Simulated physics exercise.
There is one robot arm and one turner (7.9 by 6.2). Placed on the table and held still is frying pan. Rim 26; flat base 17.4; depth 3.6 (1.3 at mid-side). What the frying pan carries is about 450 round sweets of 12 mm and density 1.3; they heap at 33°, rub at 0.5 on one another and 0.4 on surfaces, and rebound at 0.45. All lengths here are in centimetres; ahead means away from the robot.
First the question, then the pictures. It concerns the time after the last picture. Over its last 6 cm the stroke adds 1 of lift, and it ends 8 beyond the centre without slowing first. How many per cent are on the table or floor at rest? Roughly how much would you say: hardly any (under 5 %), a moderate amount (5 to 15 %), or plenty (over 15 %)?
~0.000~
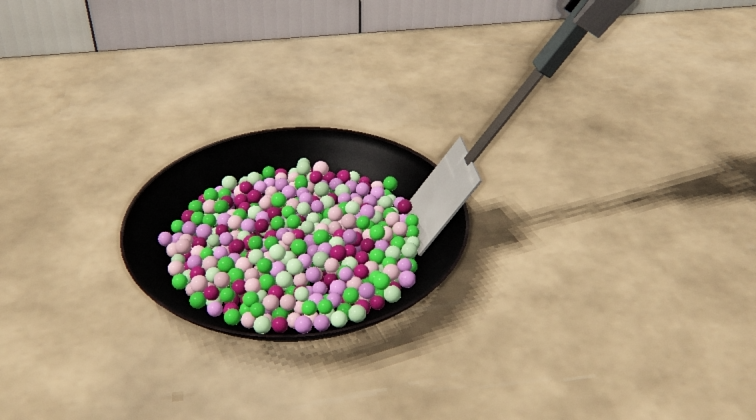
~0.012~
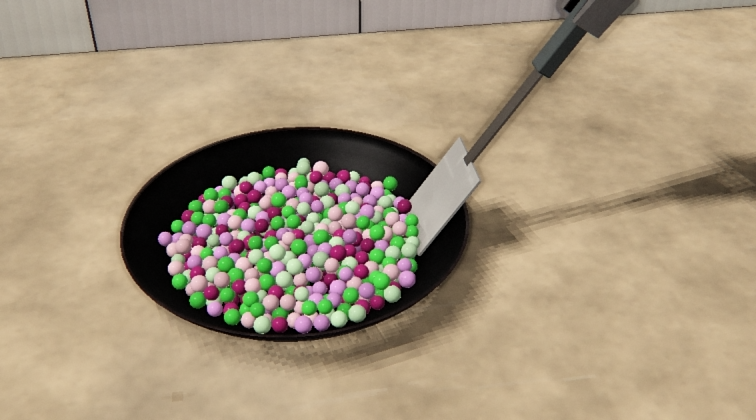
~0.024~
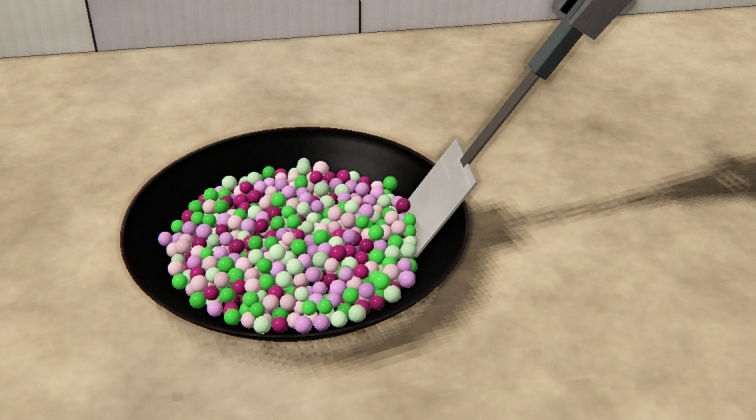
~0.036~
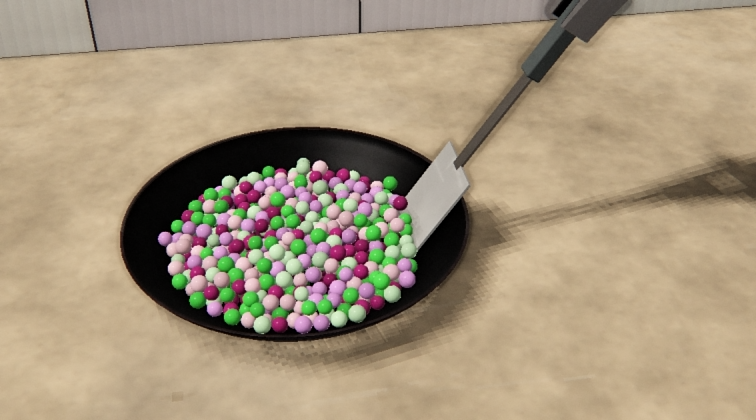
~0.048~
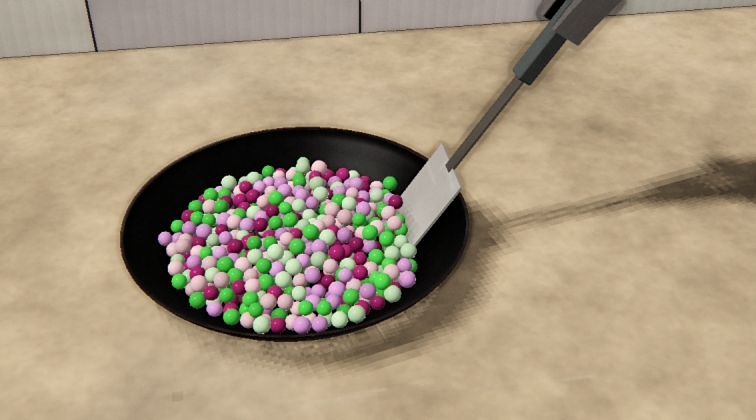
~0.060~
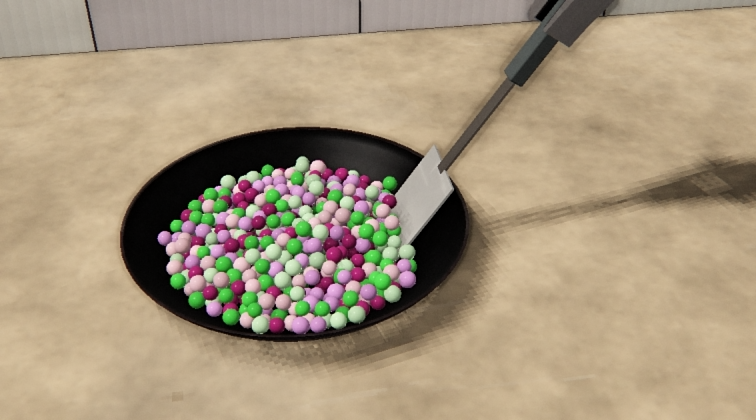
I'd say a moderate amount.
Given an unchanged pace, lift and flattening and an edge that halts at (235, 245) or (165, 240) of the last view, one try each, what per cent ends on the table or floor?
Try 1: Approx. 0 %; try 2: Approx. 20 %.
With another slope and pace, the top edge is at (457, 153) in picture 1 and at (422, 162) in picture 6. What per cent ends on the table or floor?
15 per cent.
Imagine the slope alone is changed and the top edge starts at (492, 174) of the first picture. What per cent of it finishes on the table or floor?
About 5%.
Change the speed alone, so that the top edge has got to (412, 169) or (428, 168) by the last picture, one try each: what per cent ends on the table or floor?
First try around 20 %, second try around 15 %.
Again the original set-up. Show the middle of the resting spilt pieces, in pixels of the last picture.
Near (91, 261) in the last picture.
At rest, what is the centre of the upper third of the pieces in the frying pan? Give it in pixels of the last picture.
Around (181, 229).
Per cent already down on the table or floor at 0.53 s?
I'd say close to 6 in a hundred.
After 0.17 s, sloping 56°, highest piece 5 above the table; 449 in the frying pan.
After 0.28 s, sloping 56°, highest piece 6 above the table; 449 in the frying pan.
After 0.53 s, sloping 56°, highest piece 5 above the table; 418 in the frying pan, 28 on the table or floor, 3 on the blade or in flight.
After 1.58 s, sloping 56°, highest piece 5 above the table; 417 in the frying pan, 32 on the table or floor.
In the end, 417 in the frying pan, 32 on the table or floor. That is 7 % on the table or floor.
